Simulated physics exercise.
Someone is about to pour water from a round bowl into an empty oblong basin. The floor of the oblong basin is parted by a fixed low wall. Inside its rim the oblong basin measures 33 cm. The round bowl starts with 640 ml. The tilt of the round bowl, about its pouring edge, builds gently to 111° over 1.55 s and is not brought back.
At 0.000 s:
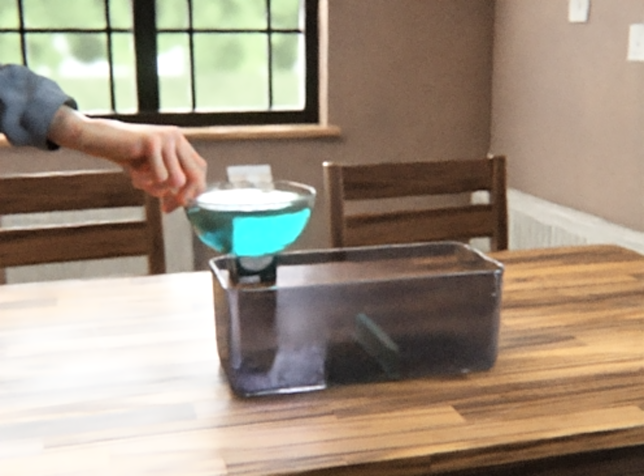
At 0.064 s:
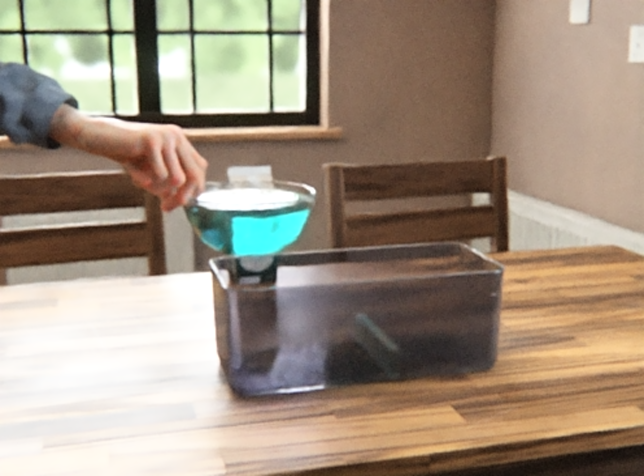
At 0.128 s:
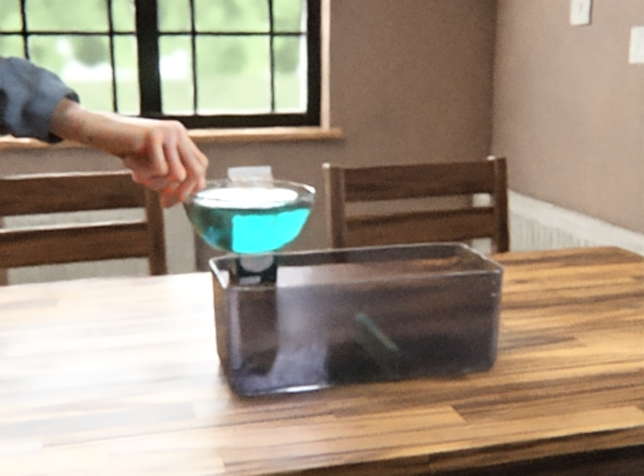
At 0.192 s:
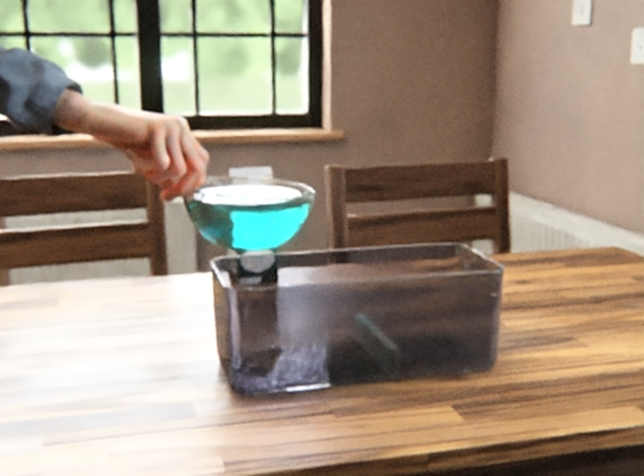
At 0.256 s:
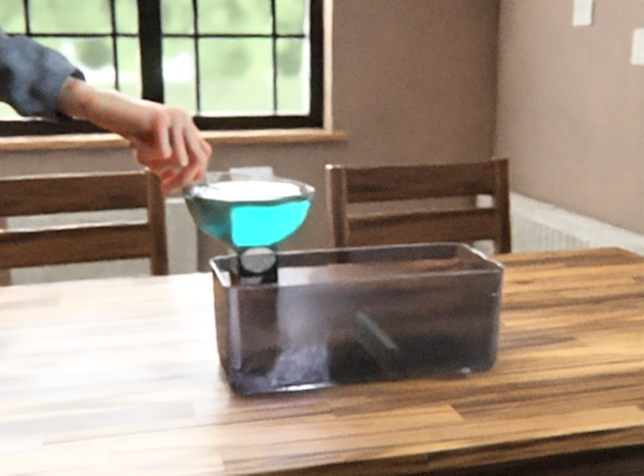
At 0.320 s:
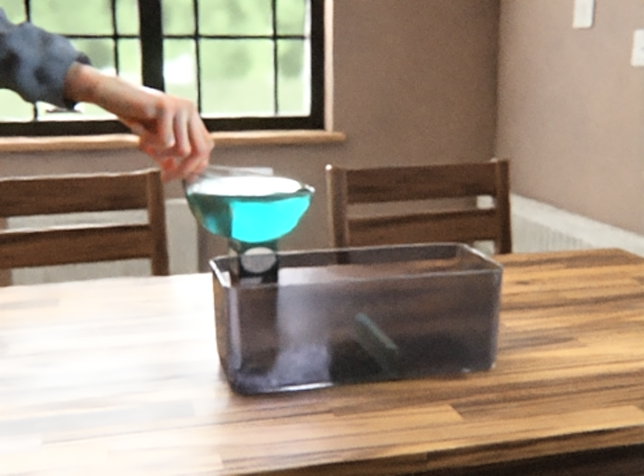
A hand gradually tilting a round glass bowl of turquoise water slightly rightward above a clear oblong basin on a wooden table.
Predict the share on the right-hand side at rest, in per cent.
The far part has some 75 per cent.
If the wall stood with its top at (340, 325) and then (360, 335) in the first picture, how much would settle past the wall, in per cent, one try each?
First 95, then 90 per cent.
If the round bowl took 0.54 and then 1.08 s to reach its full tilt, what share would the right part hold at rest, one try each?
In turn about 60 and 80 per cent.
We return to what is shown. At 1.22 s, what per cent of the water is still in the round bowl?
Some 0 per cent.
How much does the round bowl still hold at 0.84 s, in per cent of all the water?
Some 36 per cent.
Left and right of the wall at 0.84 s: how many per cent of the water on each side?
Some 14 per cent left and 18 right.
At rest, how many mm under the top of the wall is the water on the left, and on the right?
Some 30 mm on the left and 8 mm on the right.
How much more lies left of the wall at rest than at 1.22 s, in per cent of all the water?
About 4 per cent.
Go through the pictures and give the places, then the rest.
In the first picture, it leans 0°; its right rim is at (313, 191); the water meets the walls at (186, 204) and (309, 197); the oblong basin's rim runs from (218, 275) to (482, 256); the wall's top is at (376, 331).
In the second picture, it leans 0°; its right rim is at (312, 191); the water meets the walls at (186, 204) and (308, 197).
In the third picture, it leans 2°; its right rim is at (312, 191); the water meets the walls at (186, 201) and (308, 196).
In the fourth picture, it leans 4°; its right rim is at (312, 191); the water meets the walls at (186, 198) and (308, 193).
In the fifth picture, it leans 7°; its right rim is at (312, 191); the water meets the walls at (186, 193) and (309, 190).
In the sixth picture, it leans 11°; its right rim is at (312, 191); the water meets the walls at (187, 189) and (309, 186).
By 0.84 s the tilt is 63° and 36 per cent is still to pour, 13 is left of the wall and 17 right of it.
By 1.22 s the tilt is 99° and 0 per cent is still to pour, 21 is left of the wall and 74 right of it.
By 1.62 s the tilt is 111° and 0 per cent is still to pour, 25 is left of the wall and 75 right of it.
By 2.05 s the tilt is 111° and 0 per cent is still to pour, 25 is left of the wall and 75 right of it.
At rest 25 per cent lies left of the wall, 75 right of it and 0 outside.
